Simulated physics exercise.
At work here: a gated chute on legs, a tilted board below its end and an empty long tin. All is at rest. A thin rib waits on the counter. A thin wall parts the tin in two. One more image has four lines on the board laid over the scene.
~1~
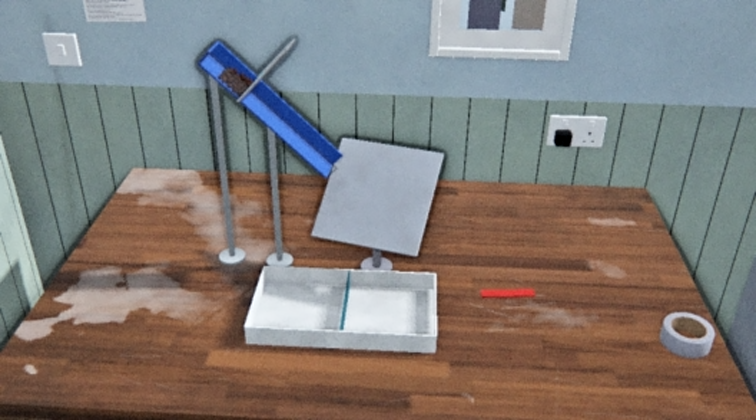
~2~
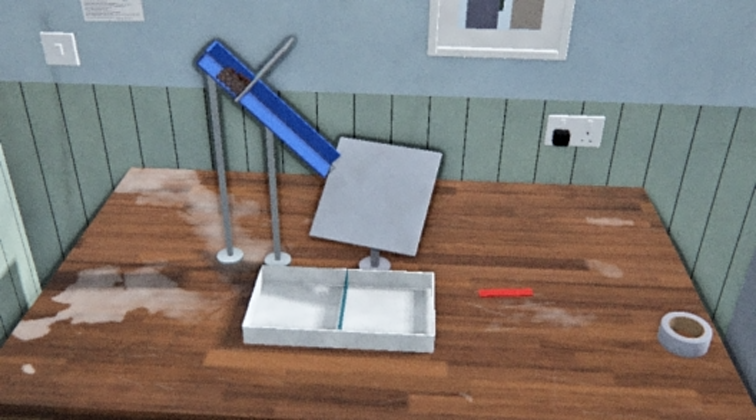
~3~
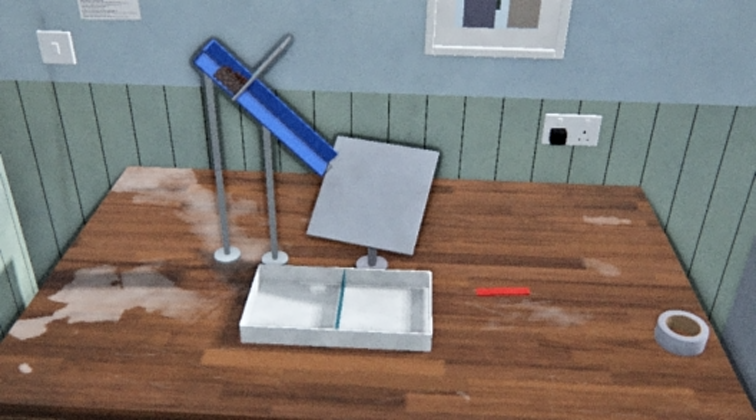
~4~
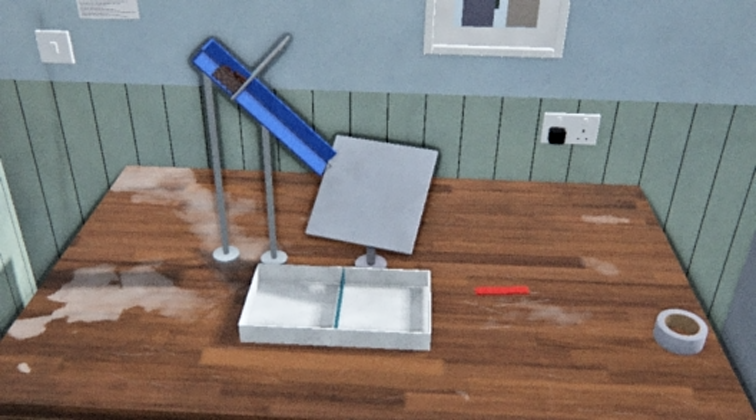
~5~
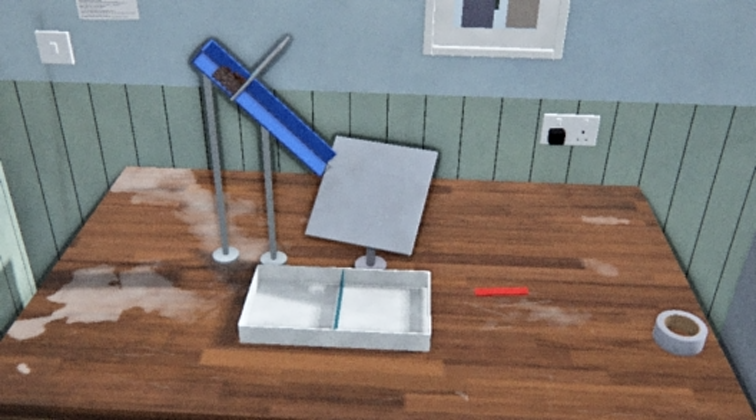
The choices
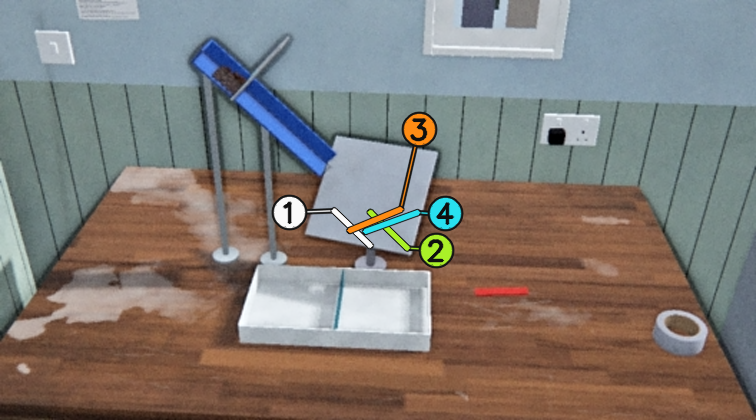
Blue sloping chute holding small brown pieces behind a grey bar, standing still above a tilted grey board and empty divided white tray.
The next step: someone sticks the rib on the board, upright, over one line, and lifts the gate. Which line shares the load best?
4 is best.
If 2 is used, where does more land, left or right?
Right.
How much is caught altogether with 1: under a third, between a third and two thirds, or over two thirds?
It is over two thirds.
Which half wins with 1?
The right half.
On the marked copy, line 1 from (334, 210) to (370, 245); line 2 from (370, 212) to (407, 248); line 3 from (400, 209) to (349, 230); line 4 from (417, 212) to (365, 231).
For line 1, of what is caught, a stray few in the left half, nearly all in the right.
For line 2, of what is caught, a small part in the left half, nearly all in the right.
For line 3, of what is caught, most in the left half, a small part in the right.
For line 4, of what is caught, about two thirds in the left half, about a third in the right.
